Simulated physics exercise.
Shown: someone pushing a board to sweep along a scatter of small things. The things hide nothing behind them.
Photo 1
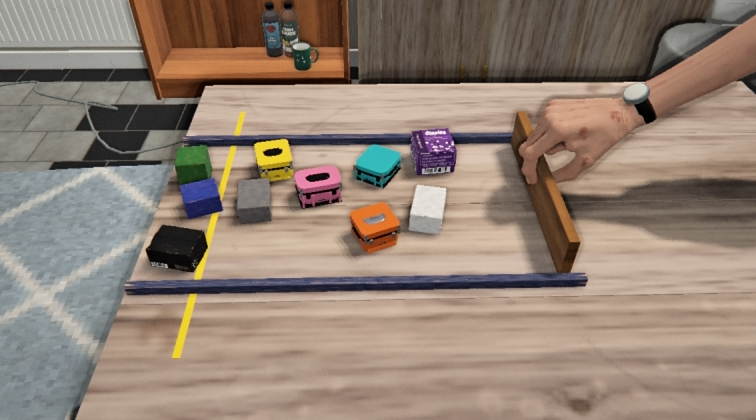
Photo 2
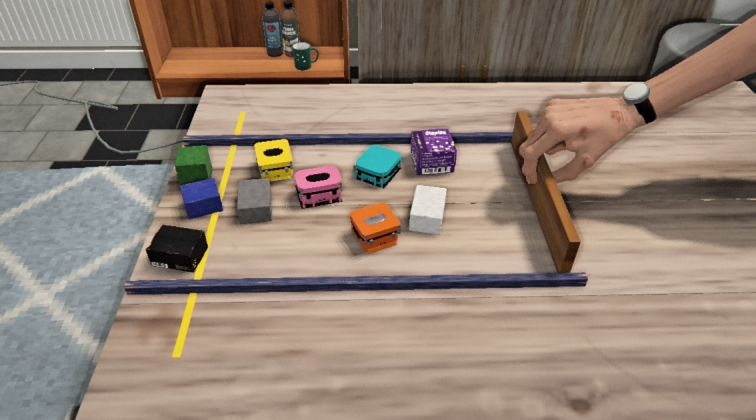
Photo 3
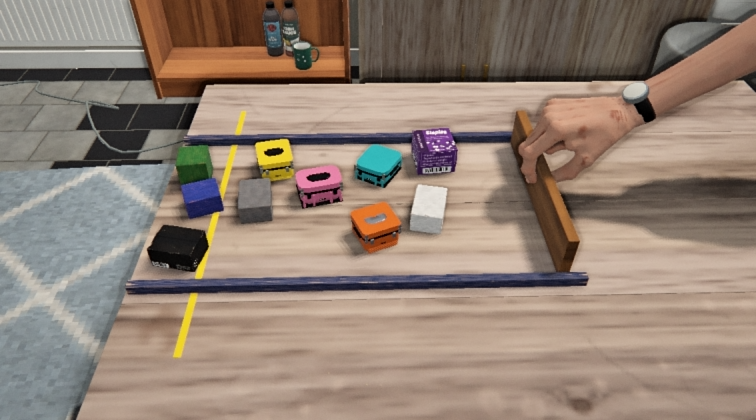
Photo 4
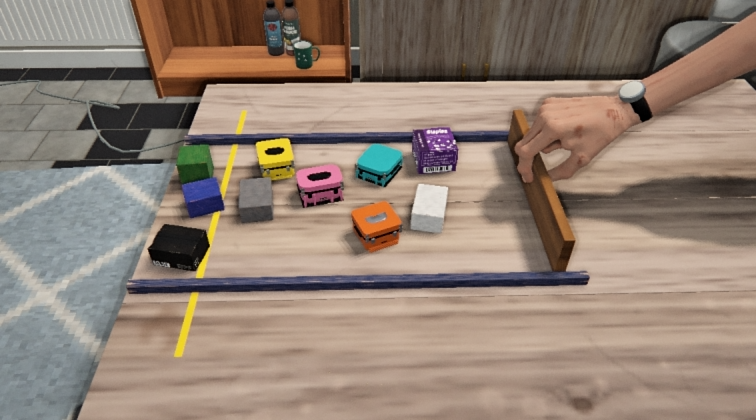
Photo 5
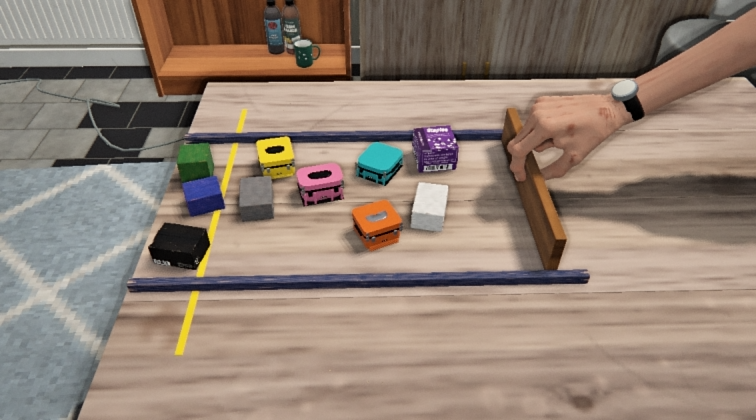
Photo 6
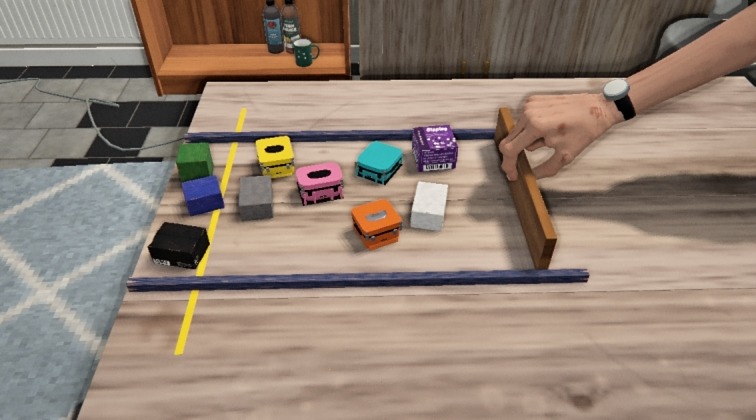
We see a hand holding a wooden board upright at the right of a scatter of small coloured blocks and cases on a table; the board stays nearly still, then slides slightly left, while the objects remain in place.
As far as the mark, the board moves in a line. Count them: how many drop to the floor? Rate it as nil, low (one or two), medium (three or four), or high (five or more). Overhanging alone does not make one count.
Medium, three or four.
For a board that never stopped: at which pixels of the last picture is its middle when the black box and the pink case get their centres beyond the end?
The black box puts it at (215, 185), the pink case at (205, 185).
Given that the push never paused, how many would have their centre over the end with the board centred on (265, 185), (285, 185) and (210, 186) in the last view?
Respectively 1, 0 and 5.
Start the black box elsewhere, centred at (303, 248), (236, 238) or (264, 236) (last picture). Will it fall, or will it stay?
Place by place, it holds its place, holds its place, holds its place.
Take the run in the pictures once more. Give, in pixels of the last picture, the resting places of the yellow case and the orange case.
Near (170, 162) and (183, 248).
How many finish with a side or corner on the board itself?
It touches 4.
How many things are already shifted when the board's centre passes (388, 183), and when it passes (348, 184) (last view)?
5 by the first point, 7 by the second.
Soon after, none off yet; green block at rest near (196, 164); black box at rest near (180, 245); blue block at rest near (203, 195).
After that, none off yet; green block moving near (189, 165); black box at rest near (180, 245); blue block displaced about its own width near (164, 195).
In the end, the number that fall off is three or four; gone, grey block, blue block and green block.
